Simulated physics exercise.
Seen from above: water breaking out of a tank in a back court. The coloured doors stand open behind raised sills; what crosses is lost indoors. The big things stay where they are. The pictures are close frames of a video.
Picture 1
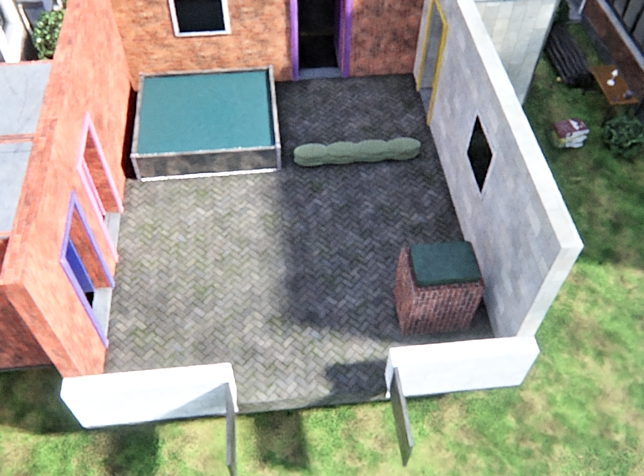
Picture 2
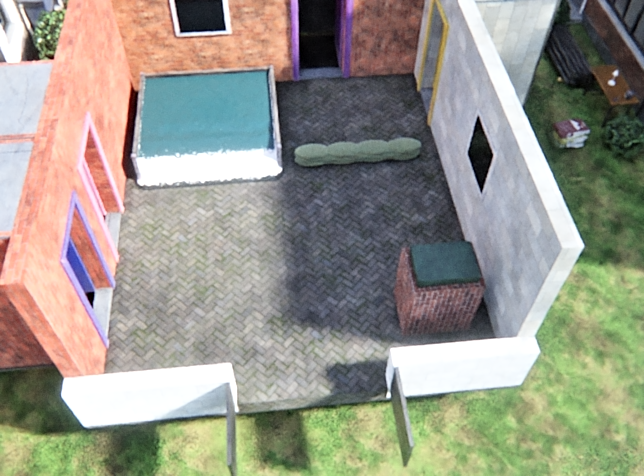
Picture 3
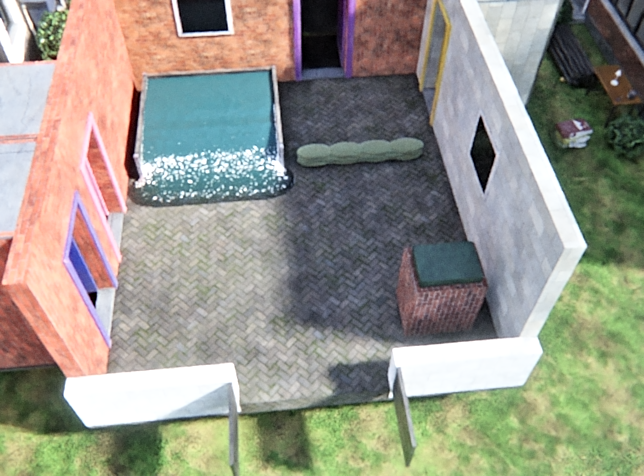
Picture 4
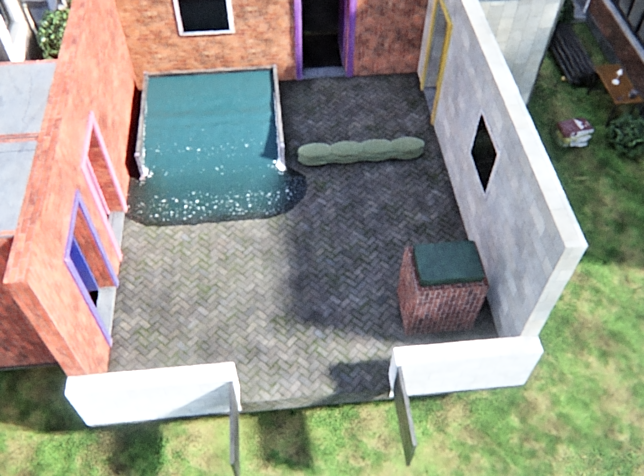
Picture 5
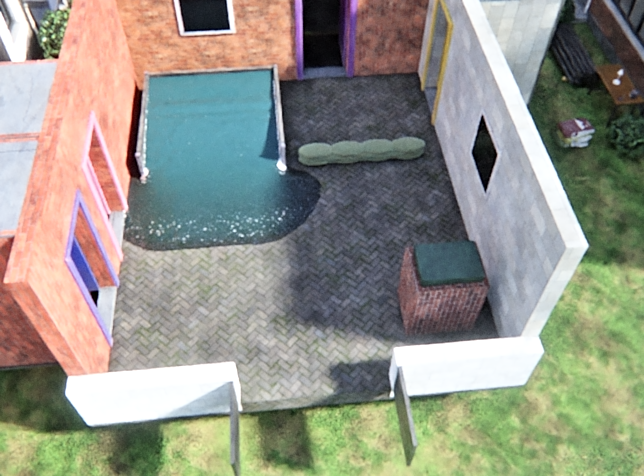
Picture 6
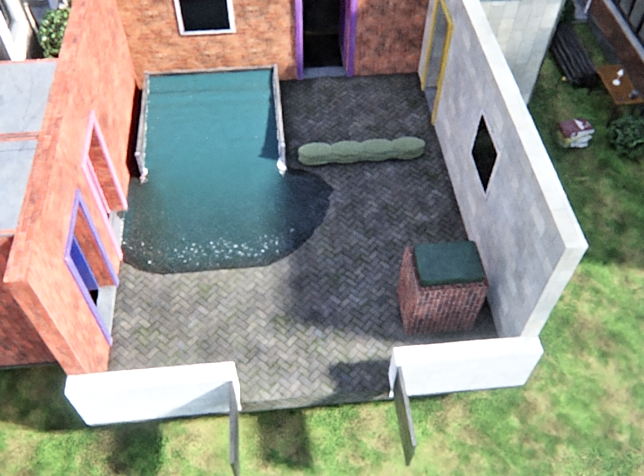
We see a paved, walled court from above, with still water in a tank at the upper left; white, foaming water then pours out of its front side and spreads as a dark sheet across the paving toward the viewer.
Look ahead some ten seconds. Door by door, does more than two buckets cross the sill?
One by one: The pink door takes more than that; the purple door stays under that; the yellow door stays under that; the blue door takes more than that.
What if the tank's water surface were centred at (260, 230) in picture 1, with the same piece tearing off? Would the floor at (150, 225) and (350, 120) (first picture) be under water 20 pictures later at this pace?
As listed: Wet, free of water.
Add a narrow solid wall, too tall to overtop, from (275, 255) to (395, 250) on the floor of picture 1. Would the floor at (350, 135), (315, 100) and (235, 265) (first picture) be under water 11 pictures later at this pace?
In that order: Clear, dry, flooded.
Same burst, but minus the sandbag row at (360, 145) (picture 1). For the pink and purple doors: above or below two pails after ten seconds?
Then: The pink one takes more, the purple one lets less in.
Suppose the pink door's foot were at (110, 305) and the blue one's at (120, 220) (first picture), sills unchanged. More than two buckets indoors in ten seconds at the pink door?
One by one: Pink goes over.
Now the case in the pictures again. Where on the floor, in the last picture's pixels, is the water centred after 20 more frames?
Close to (217, 243).
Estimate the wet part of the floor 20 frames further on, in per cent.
I make it 60 per cent.
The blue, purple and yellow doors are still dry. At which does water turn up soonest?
That is the blue one.
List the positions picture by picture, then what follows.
In the first picture, still water in the water tank at (207, 112).
In the second picture, water pours out at (210, 167) and has run to (140, 183).
In the third picture, the front is at (134, 192), out from the gap at (212, 168).
In the fourth picture, the front is at (126, 209), out from the gap at (213, 167).
In the fifth picture, water pours out at (214, 167) and has run to (124, 231).
In the sixth picture, water pours out at (214, 167) and has run to (121, 254).
A moment on, water covers 40 % of the floor; the pink door under two buckets in, the purple door not reached, the yellow door not reached, the blue door wet at the sill, nothing in.
Next, water covers 55 % of the floor; the pink door under two buckets in, the purple door not reached, the yellow door not reached, the blue door wet at the sill, nothing in.
Then, water covers 60 % of the floor; the pink door over two buckets in, the purple door not reached, the yellow door not reached, the blue door under two buckets in.
Later, water covers 65 % of the floor; the pink door over two buckets in, the purple door not reached, the yellow door not reached, the blue door far over two buckets in.
In the end, water covers 80 % of the floor; the pink door over two buckets in, the purple door not reached, the yellow door wet at the sill, nothing in, the blue door far over two buckets in.
